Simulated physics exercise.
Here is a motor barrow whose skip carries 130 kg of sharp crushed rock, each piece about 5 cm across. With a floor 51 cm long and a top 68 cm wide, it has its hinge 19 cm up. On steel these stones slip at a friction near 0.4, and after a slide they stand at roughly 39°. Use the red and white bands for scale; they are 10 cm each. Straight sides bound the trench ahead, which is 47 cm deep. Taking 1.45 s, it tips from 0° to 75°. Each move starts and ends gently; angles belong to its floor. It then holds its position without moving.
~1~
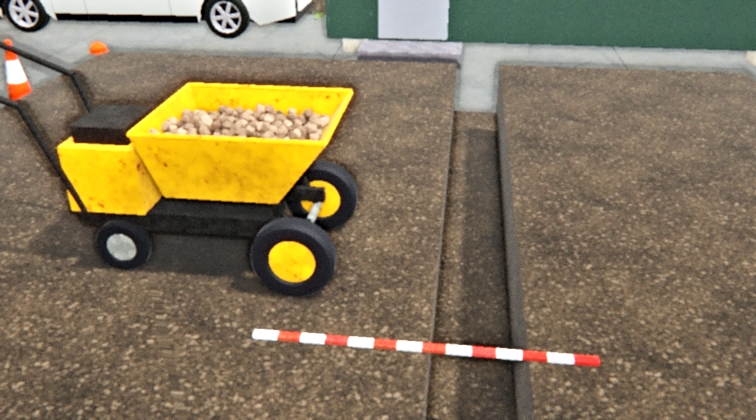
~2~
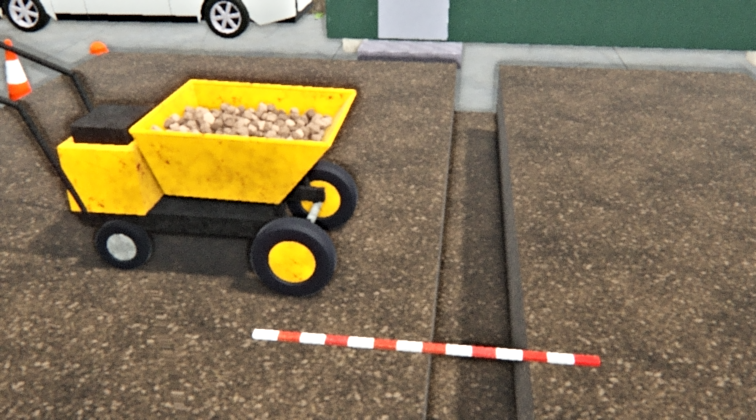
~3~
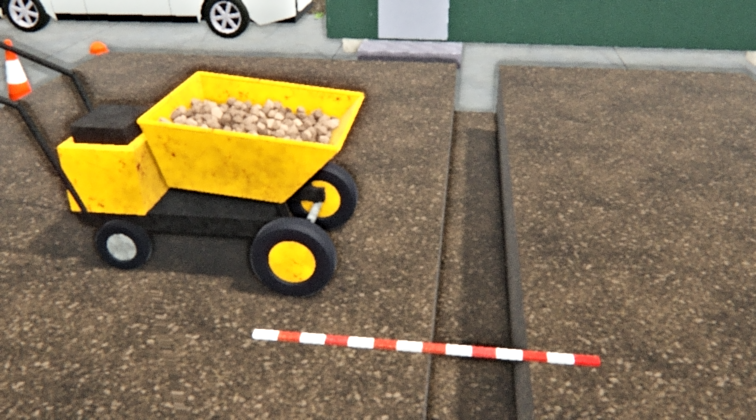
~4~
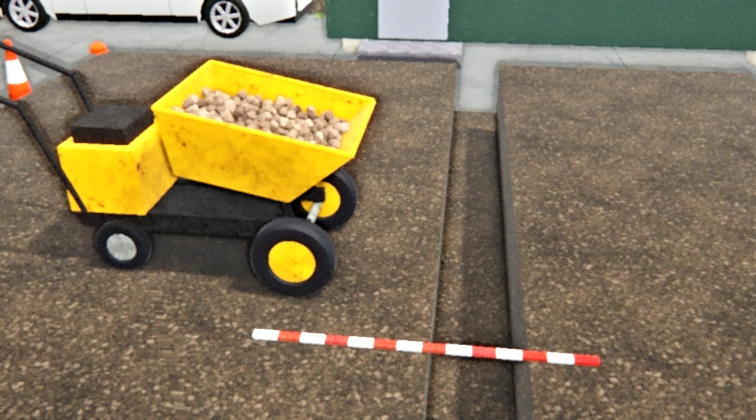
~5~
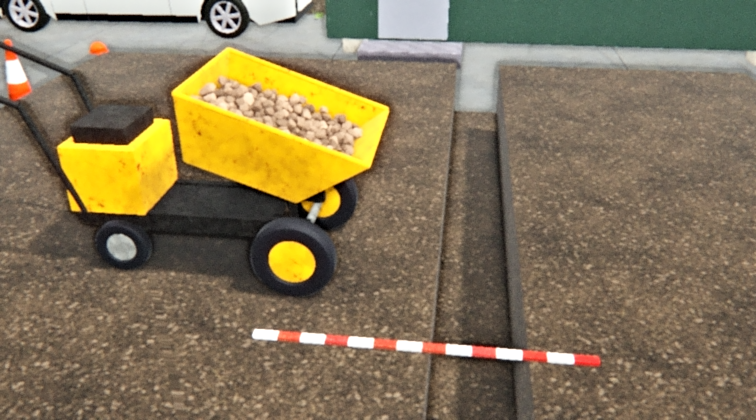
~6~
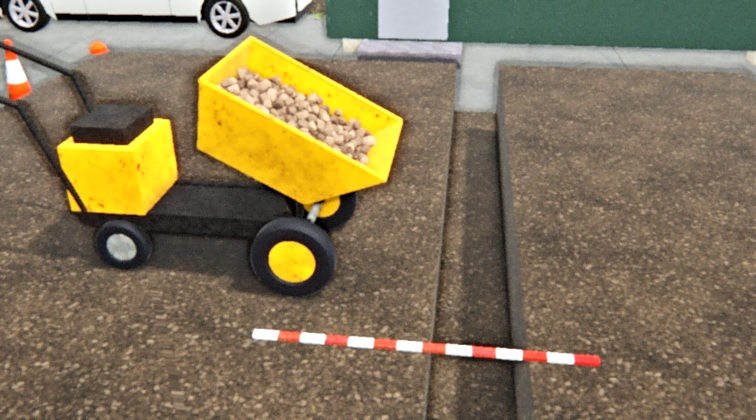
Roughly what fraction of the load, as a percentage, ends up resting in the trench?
Roughly 100 per cent of the load.
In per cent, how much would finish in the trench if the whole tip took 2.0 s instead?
It would come to roughly 100 per cent.
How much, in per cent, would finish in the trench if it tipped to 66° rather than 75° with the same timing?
Share in trench: Approx. 60%.
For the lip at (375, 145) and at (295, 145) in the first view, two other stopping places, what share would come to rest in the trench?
The first start gives about 80 per cent, the second about 70.
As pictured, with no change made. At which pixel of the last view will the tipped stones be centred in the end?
The middle should be near (474, 333).
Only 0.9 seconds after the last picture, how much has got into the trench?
By then, around 30 percent.
Then, 0.5 s after the last picture the floor is at 63°, 100 % in the skip; the foremost stones are at (426, 225).
Then, 0.9 s after the last picture the floor is at 75°, 68 % in the skip, 32 % in the trench; the foremost stones are at (509, 344).
Then, 1.3 s after the last picture the floor is at 75°, 35 % in the skip, 65 % in the trench; the foremost stones are at (510, 343).
Then, 3.2 s after the last picture the floor is at 75°, 0 % in the skip, 100 % in the trench; the foremost stones are at (510, 340).
